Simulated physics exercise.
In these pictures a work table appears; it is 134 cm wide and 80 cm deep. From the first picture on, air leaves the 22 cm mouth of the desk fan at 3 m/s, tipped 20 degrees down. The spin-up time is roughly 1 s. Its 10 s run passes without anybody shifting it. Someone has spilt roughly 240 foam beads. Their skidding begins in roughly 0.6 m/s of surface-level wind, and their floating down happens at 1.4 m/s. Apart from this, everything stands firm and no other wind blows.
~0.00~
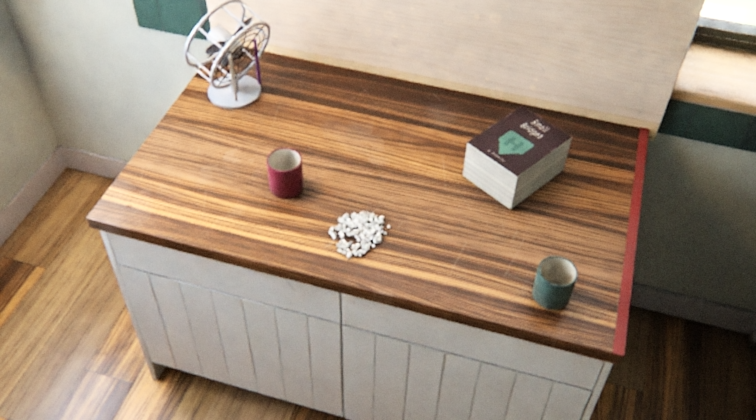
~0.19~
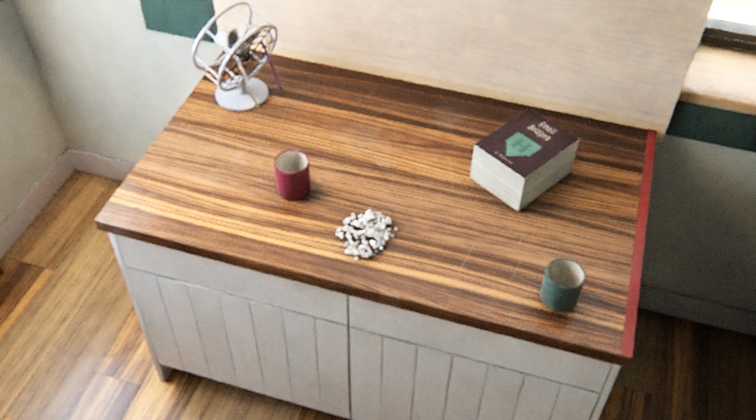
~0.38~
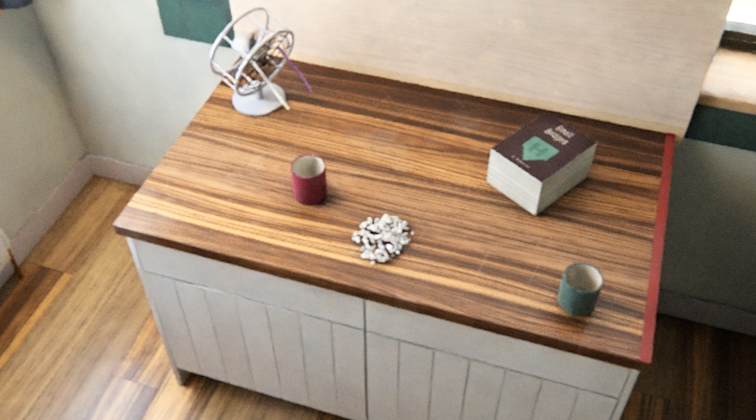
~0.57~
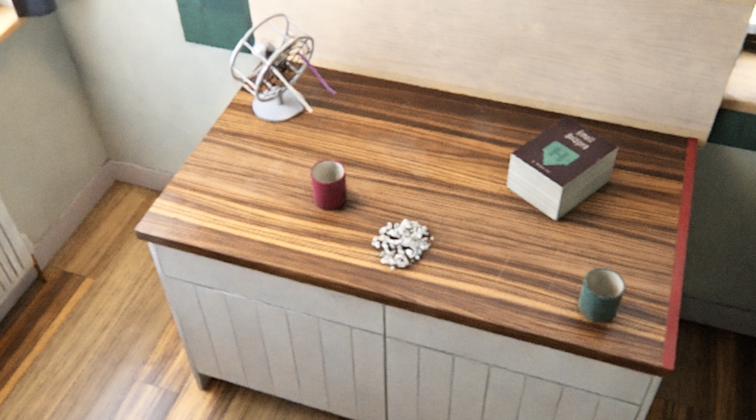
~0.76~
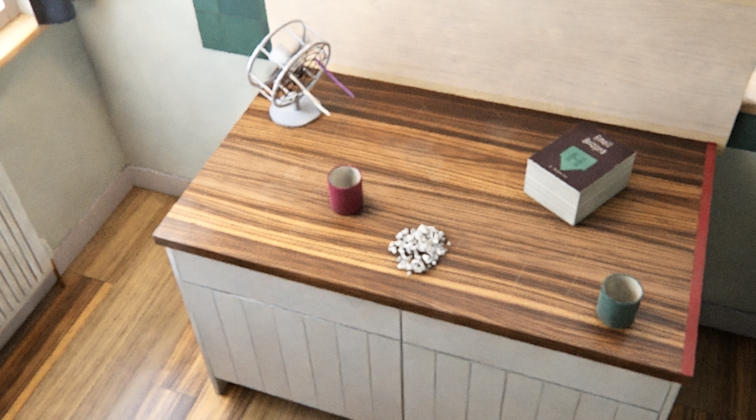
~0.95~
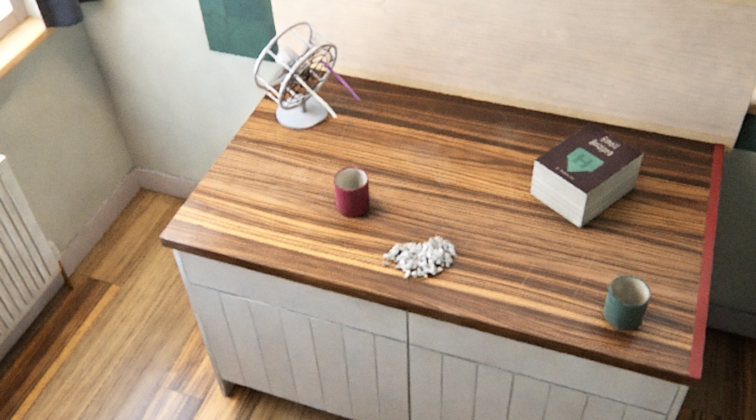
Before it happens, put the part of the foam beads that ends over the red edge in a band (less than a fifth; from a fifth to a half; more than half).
What ends up over the red edge amounts to less than one fifth.
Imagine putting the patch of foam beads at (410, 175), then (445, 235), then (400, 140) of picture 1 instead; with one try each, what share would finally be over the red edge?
Try by try: About 80 per cent, 10 per cent and 100 per cent.
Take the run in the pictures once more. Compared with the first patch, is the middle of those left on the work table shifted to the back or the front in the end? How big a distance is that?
Forward, about 10 cm.
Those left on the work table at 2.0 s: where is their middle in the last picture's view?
About (405, 277).
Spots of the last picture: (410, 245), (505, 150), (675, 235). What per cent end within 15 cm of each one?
60 %, 0 %, 0 %.
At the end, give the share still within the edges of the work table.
About 70 percent of them remain.
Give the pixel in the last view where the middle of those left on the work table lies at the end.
Centre: Roughly (401, 277).
After 2.0 s, 27 % are on the move or not yet settled, 0 % are over the red edge; the middle of those still in play is near (405, 277).
After 3.2 s, 20 % are on the move or not yet settled, 0 % are over the red edge; the middle of those still in play is near (405, 277).
After 5.5 s, 18 % are on the move or not yet settled, 0 % are over the red edge; the middle of those still in play is near (405, 277).
After 10.0 s, at the end, 0 % are over the red edge; the middle of those still in play is near (401, 277).
